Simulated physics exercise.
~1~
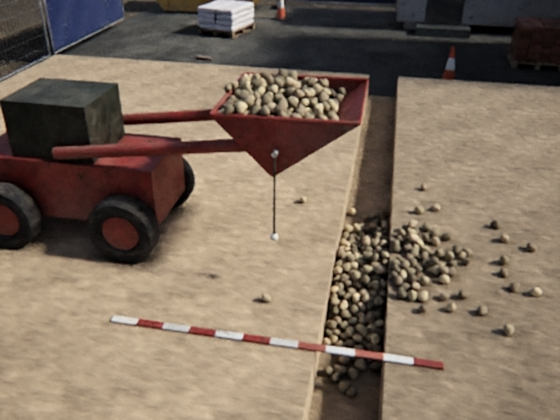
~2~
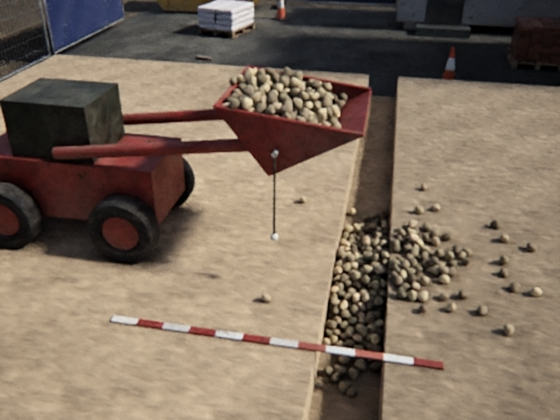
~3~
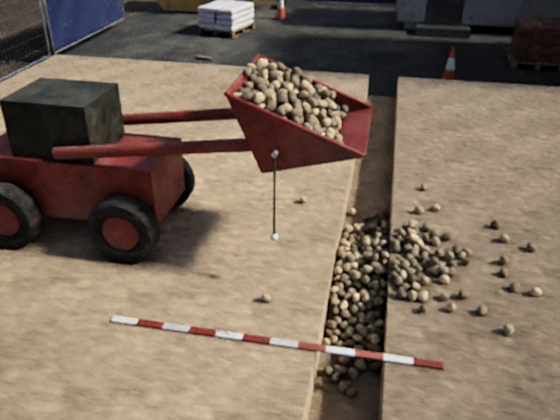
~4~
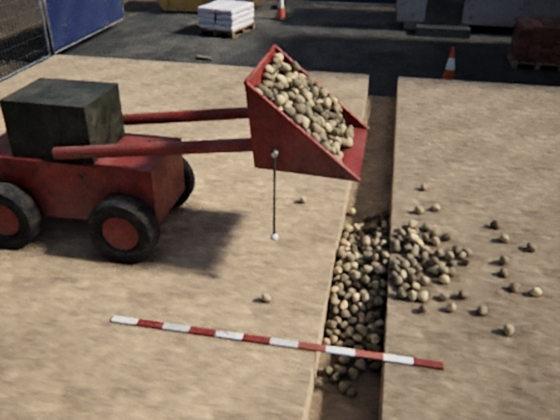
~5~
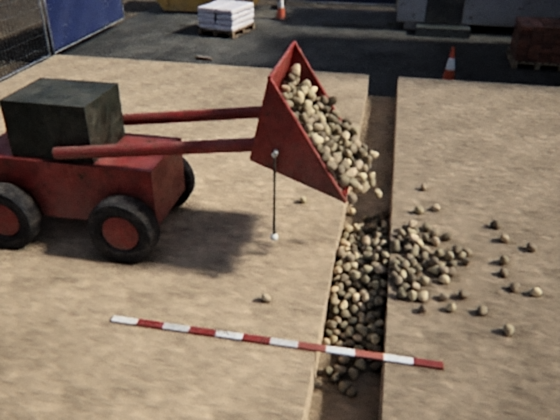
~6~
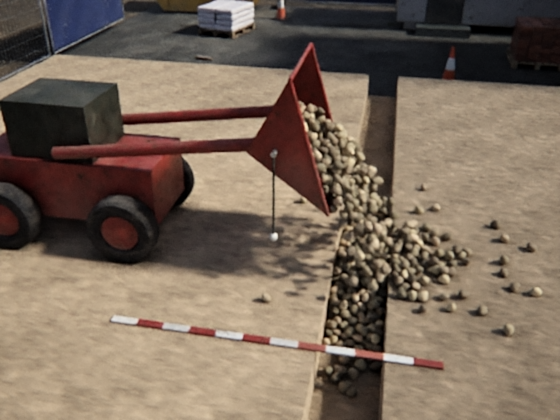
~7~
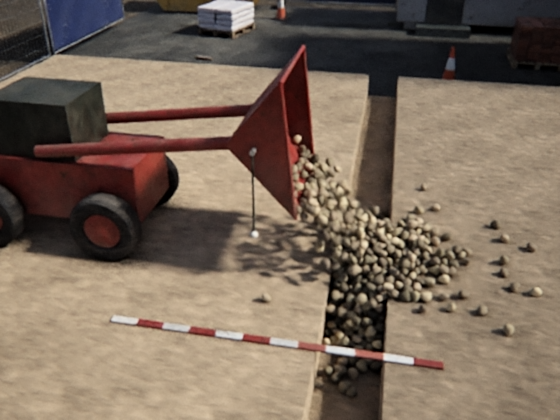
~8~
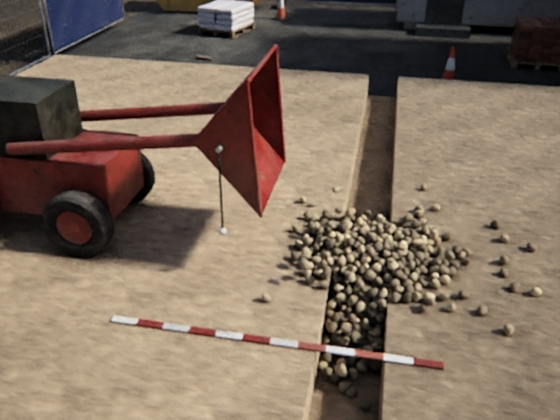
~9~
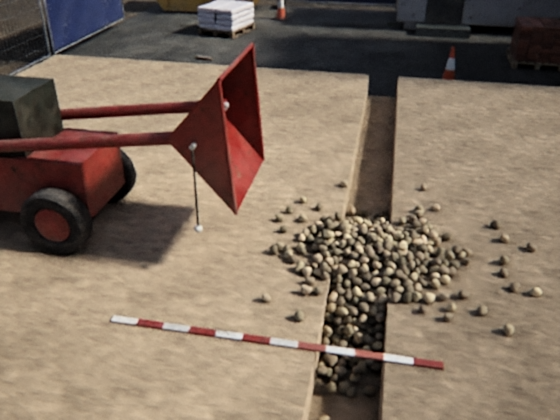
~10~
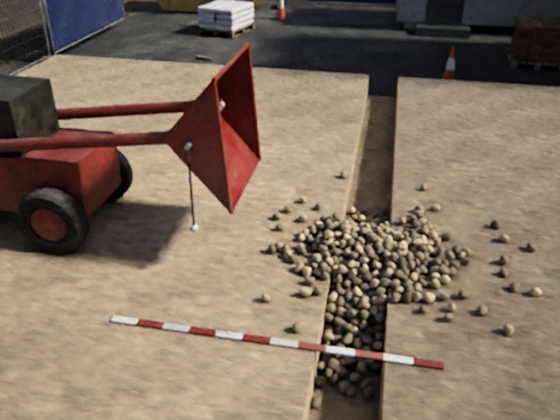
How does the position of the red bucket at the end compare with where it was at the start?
At the end the bucket is farther to the left, back from the trench, whereas at the start it was raised close to the trench's left edge.
